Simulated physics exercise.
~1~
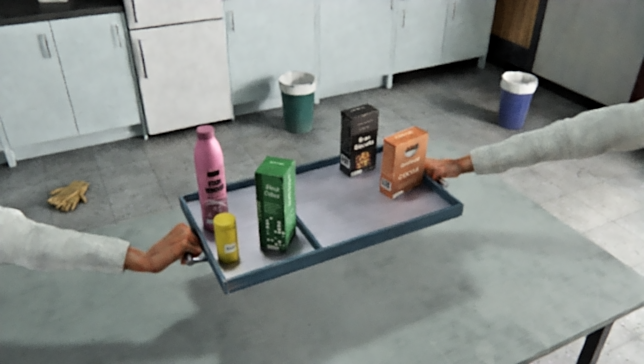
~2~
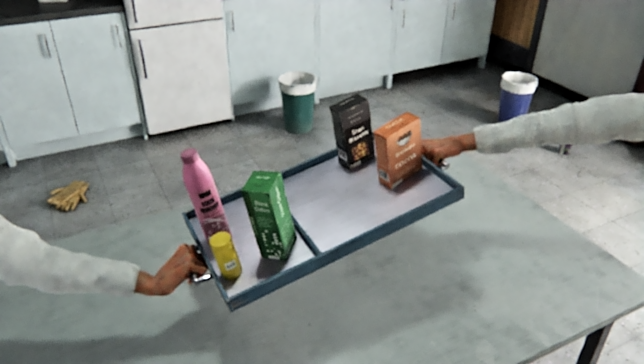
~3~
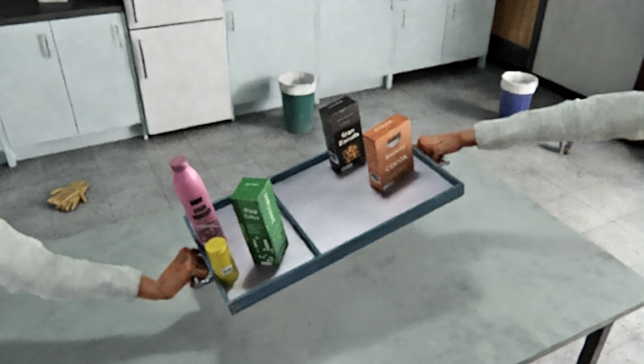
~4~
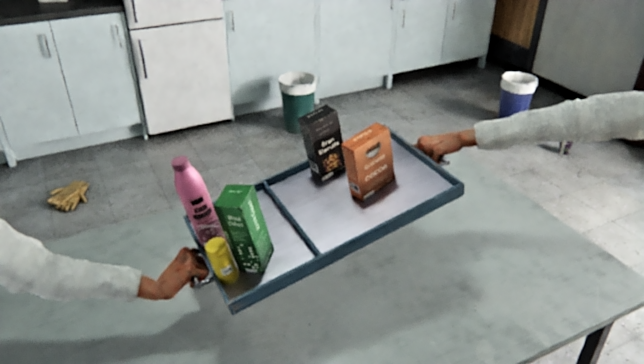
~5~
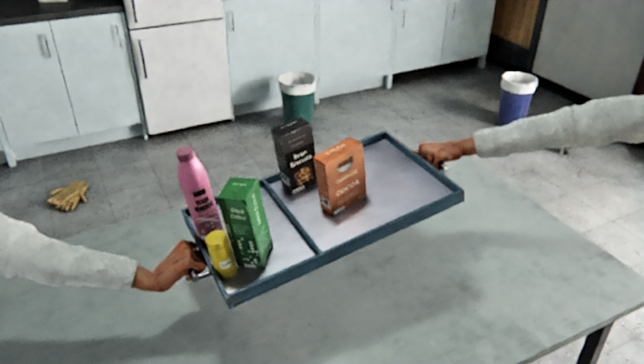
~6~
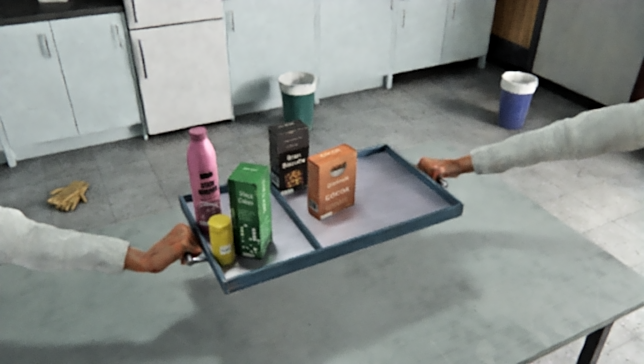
Two hands tilting a serving tray down to the left and levelling it, the cartons sliding left but staying upright.
